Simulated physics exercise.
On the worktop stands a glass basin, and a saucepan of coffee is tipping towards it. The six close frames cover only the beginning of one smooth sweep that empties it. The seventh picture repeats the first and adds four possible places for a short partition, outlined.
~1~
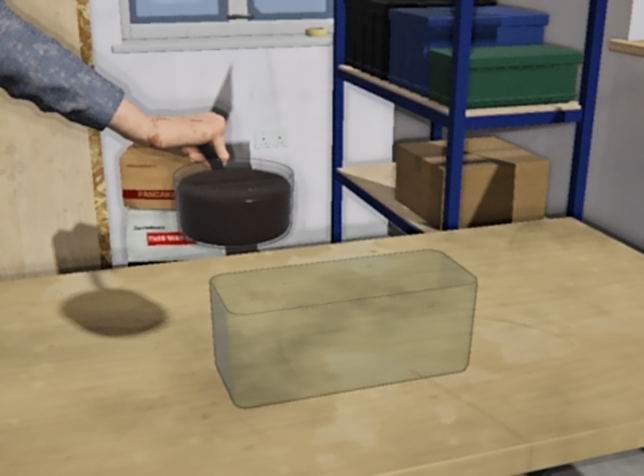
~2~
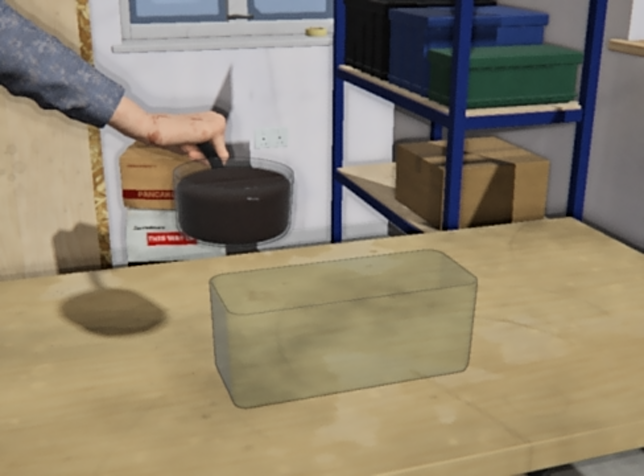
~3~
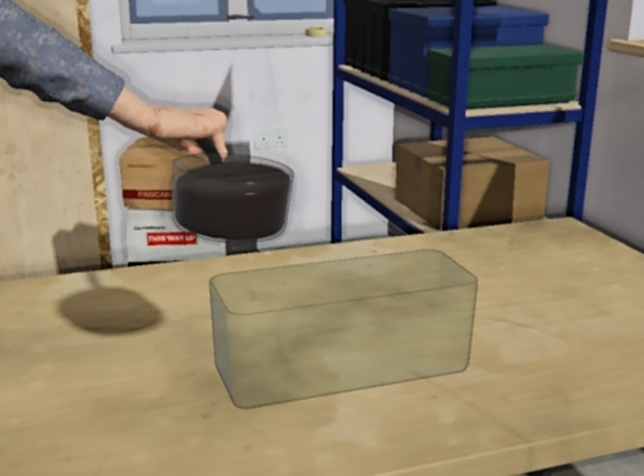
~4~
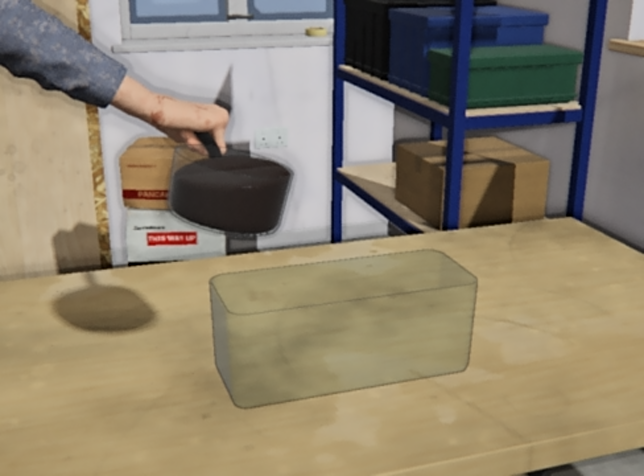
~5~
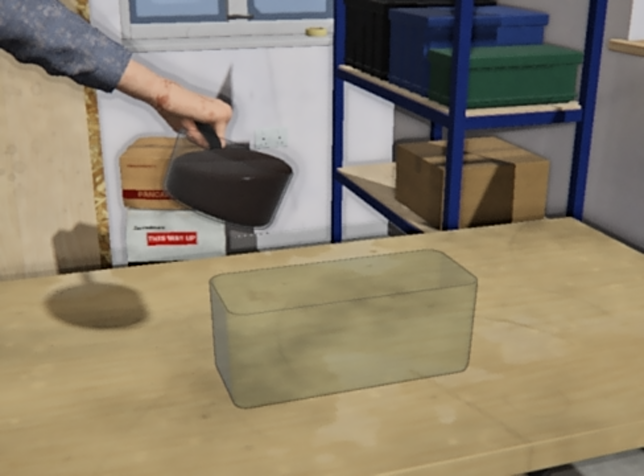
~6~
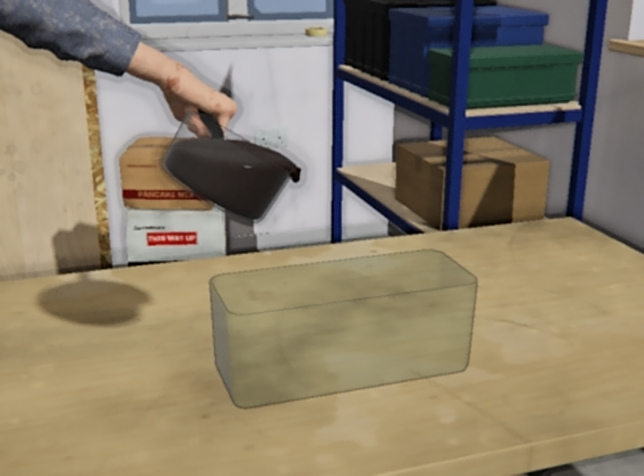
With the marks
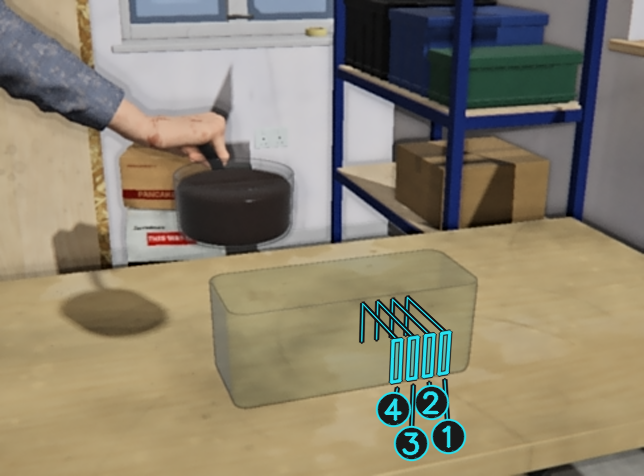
A hand holding a dark saucepan above a worktop, gradually tilting it to the right beside a clear rectangular basin.
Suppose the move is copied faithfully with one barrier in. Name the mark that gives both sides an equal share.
Slot 4.
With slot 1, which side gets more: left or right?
More ends on the left.
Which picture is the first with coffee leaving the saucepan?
In picture 5.
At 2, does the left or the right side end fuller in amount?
The left side.
On the marked copy, 1 at (444, 379); 2 at (429, 382); 3 at (413, 385); 4 at (397, 388).
If 1 is chosen, about 92 % ends left of the wall and 4 % right of it; 5 % is lost outside.
If 2 is chosen, about 83 % ends left of the wall and 6 % right of it; 11 % is lost outside.
If 3 is chosen, about 71 % ends left of the wall and 25 % right of it; 3 % is lost outside.
If 4 is chosen, about 48 % ends left of the wall and 49 % right of it; 3 % is lost outside.
